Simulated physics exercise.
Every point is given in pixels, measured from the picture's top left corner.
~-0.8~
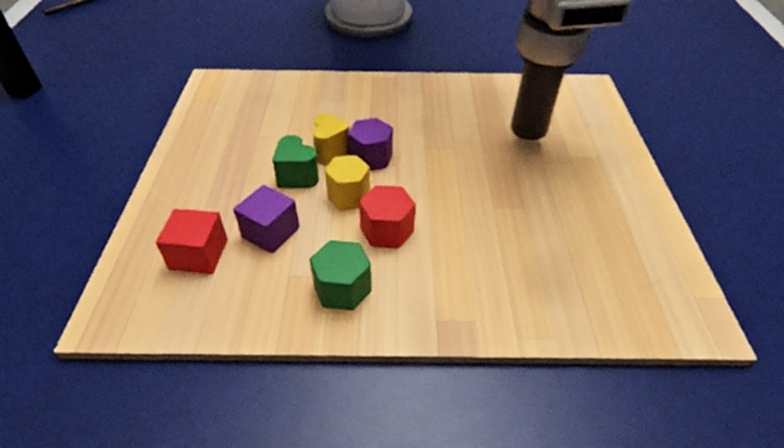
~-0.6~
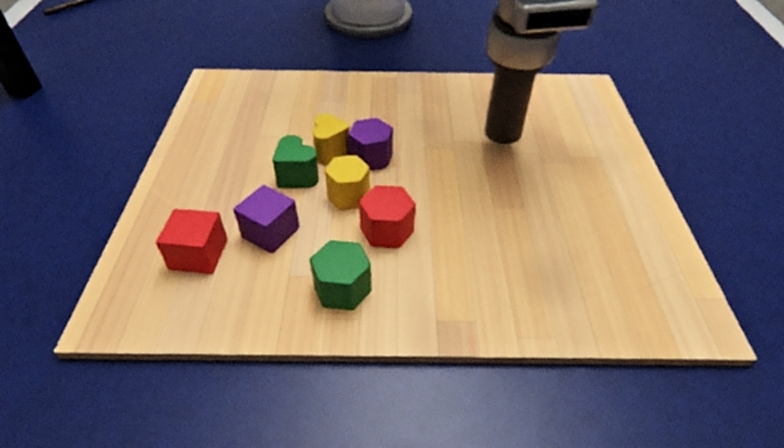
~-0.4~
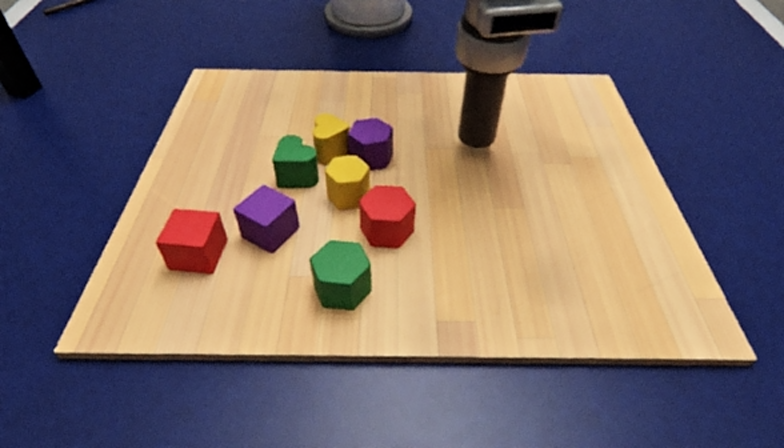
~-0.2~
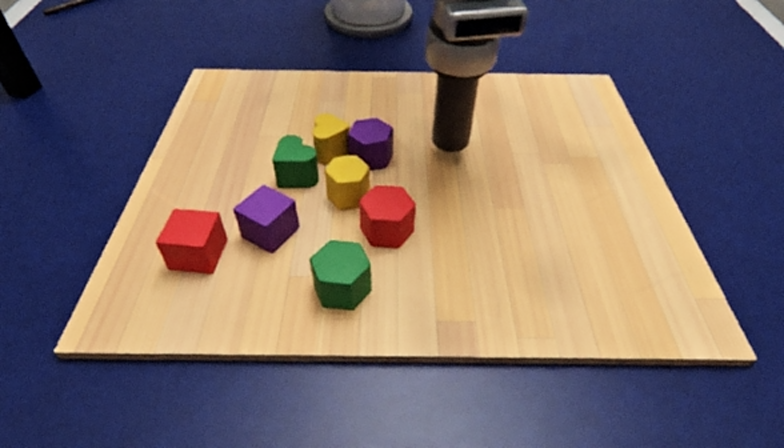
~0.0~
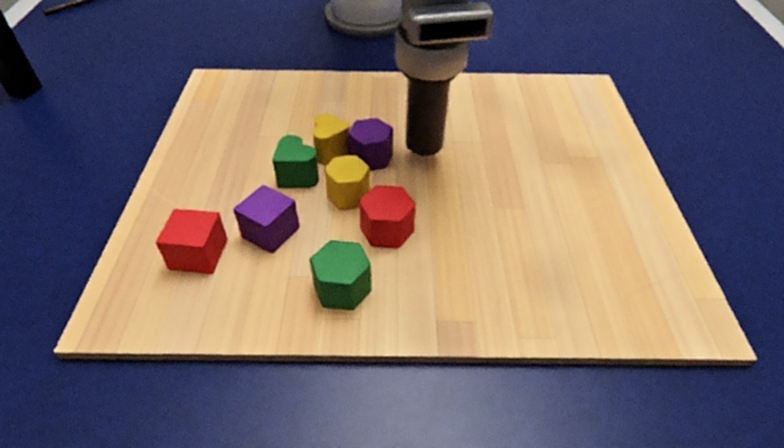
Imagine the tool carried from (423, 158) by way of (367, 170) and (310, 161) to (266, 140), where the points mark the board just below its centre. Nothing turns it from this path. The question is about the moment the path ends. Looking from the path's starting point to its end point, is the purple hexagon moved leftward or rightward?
Its sideways move is to the right.
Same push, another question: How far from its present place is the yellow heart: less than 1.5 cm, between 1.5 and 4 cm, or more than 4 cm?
By the end of the path, it will have gone past 4 cm.
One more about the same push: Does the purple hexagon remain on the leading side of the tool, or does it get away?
The tool will still be pushing it.
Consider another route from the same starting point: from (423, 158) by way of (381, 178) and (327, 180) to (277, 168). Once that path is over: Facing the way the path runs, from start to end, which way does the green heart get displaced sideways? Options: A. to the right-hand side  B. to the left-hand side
Correct choice: A.
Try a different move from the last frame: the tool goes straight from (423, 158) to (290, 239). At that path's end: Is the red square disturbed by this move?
That block is going to get moved.
The first path, step by step. One third of the way, tool (366, 156); yellow heart (297, 119); purple hexagon (328, 131), turned 30° clockwise.
Two thirds of the way, tool (308, 147); green heart (267, 150), turned 55° anticlockwise; yellow heart (261, 100), turned 25° clockwise; yellow hexagon (339, 170), turned 25° anticlockwise; purple hexagon (277, 117), turned 55° clockwise.
At the end, tool (263, 126); green heart (262, 150), turned 75° anticlockwise; yellow heart (242, 76), turned 45° clockwise; yellow hexagon (339, 170), turned 25° anticlockwise; purple hexagon (241, 94), turned 80° clockwise.
